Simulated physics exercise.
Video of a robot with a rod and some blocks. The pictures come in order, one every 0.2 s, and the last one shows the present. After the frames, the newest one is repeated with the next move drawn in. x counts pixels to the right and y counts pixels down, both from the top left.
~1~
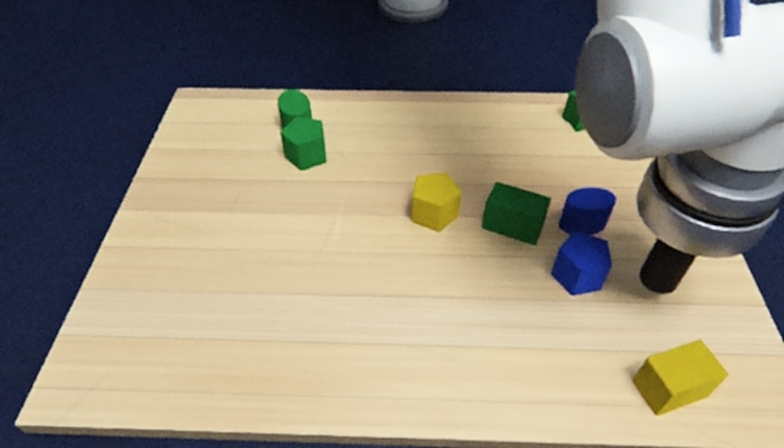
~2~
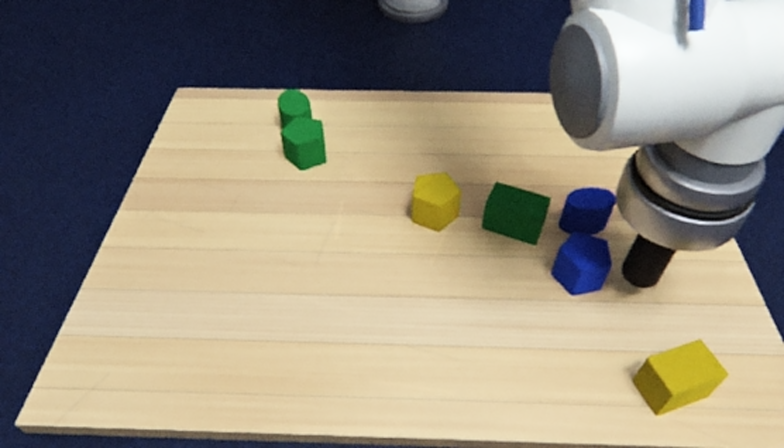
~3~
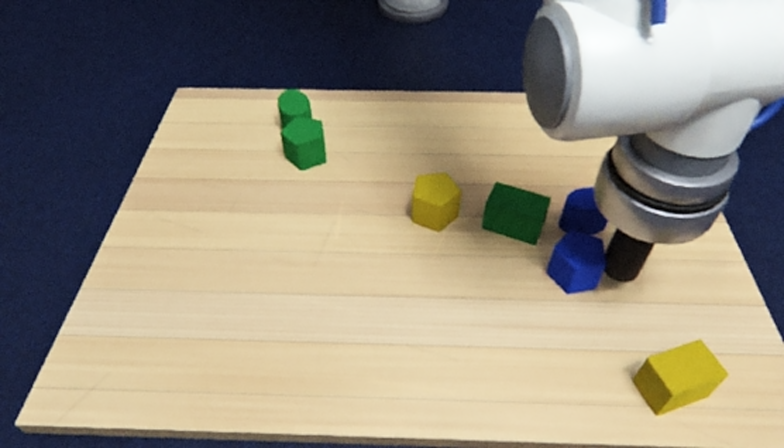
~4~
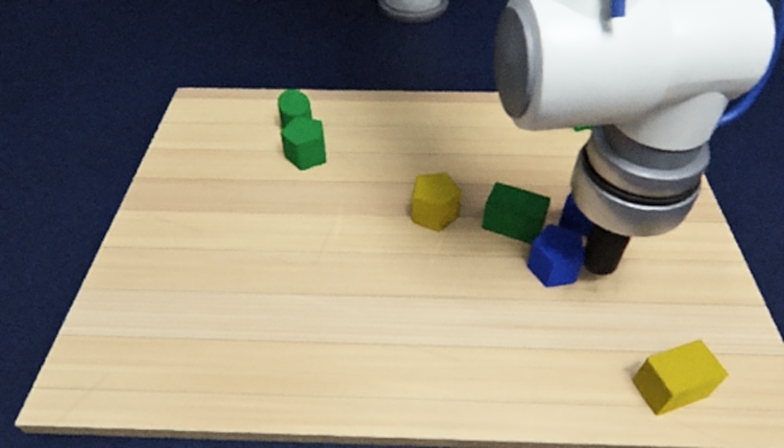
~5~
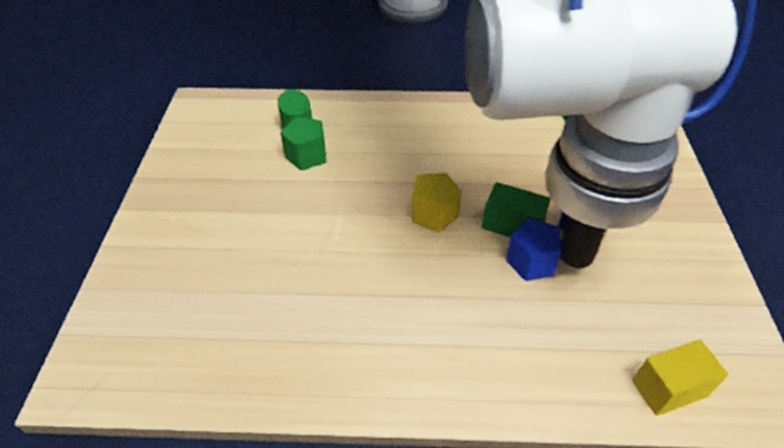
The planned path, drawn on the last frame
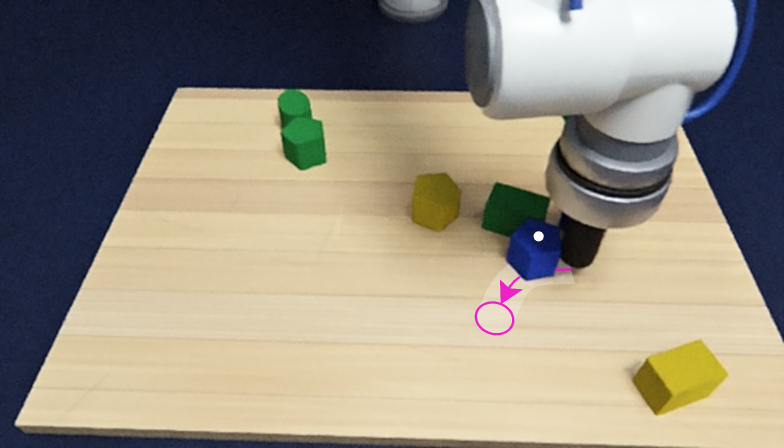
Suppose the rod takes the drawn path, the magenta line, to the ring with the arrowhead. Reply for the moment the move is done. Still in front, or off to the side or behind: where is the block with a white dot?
The rod has lost it.
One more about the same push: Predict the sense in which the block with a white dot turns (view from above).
In a top view, it turns clockwise.
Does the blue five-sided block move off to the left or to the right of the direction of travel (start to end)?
Facing from start to end, it will go to the right.
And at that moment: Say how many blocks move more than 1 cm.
Total moved: One.
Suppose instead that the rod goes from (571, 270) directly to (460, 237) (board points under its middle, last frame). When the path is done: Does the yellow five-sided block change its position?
Final answer: Yes.
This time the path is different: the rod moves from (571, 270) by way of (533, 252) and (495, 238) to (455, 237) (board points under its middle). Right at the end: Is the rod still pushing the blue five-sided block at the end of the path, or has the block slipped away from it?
The rod keeps it before itself.
The line goes from (571, 270) via (534, 271) and (508, 289), ending at (495, 318); the dot is on the blue five-sided block.
The first path, step by step. One third of the way, rod (538, 257); blue five-sided block (503, 231), turned 25° clockwise.
Two thirds of the way, rod (512, 275); blue five-sided block (491, 231), turned 45° clockwise.
At the end, rod (498, 304); green rectangle unmoved; blue five-sided block (491, 231), turned 45° clockwise.
